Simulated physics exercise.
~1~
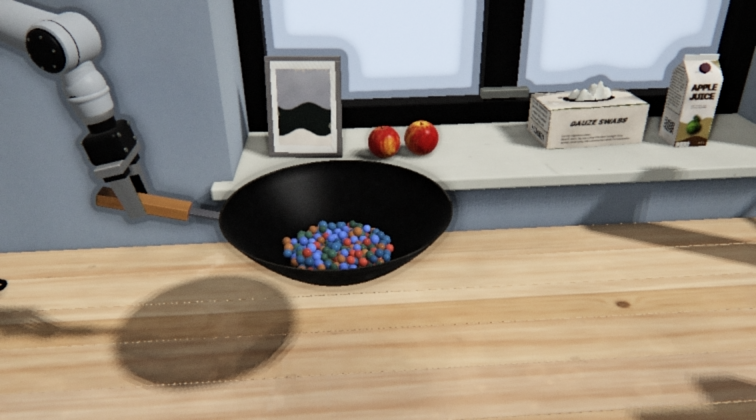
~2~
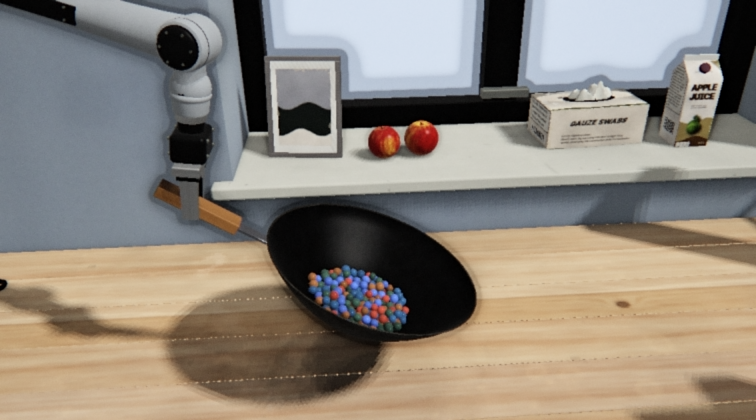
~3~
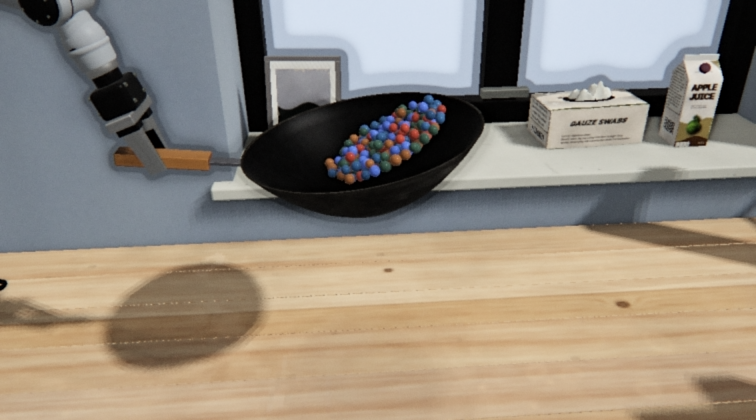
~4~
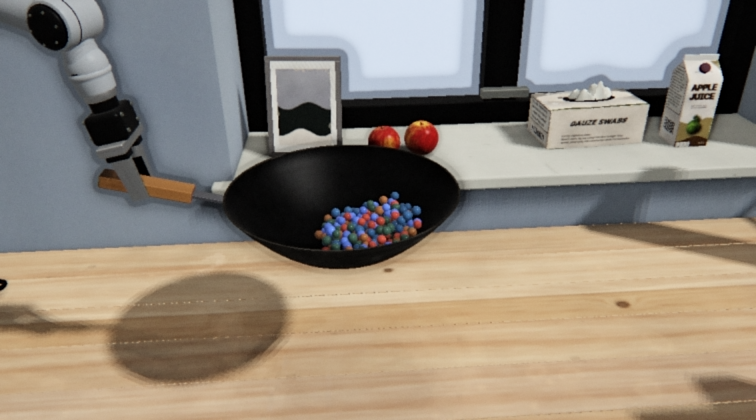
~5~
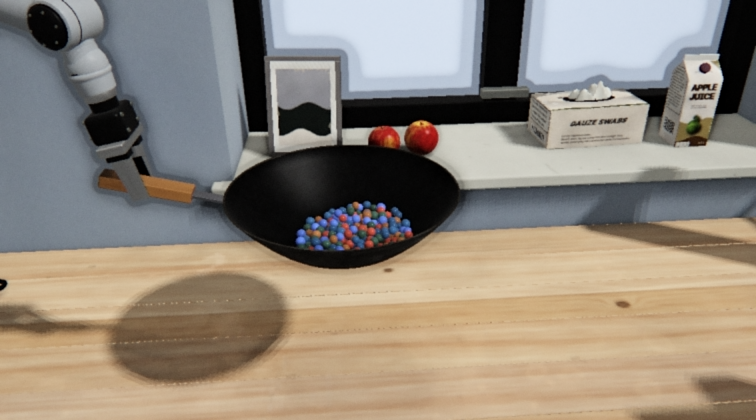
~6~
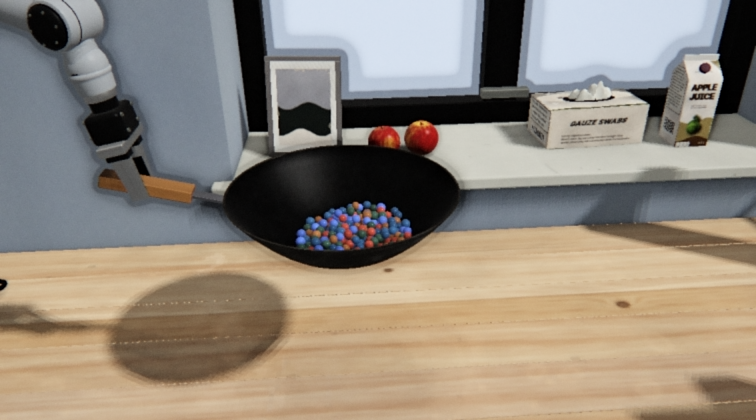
A robot arm dips and lifts a wok, tossing colourful balls that settle inside.
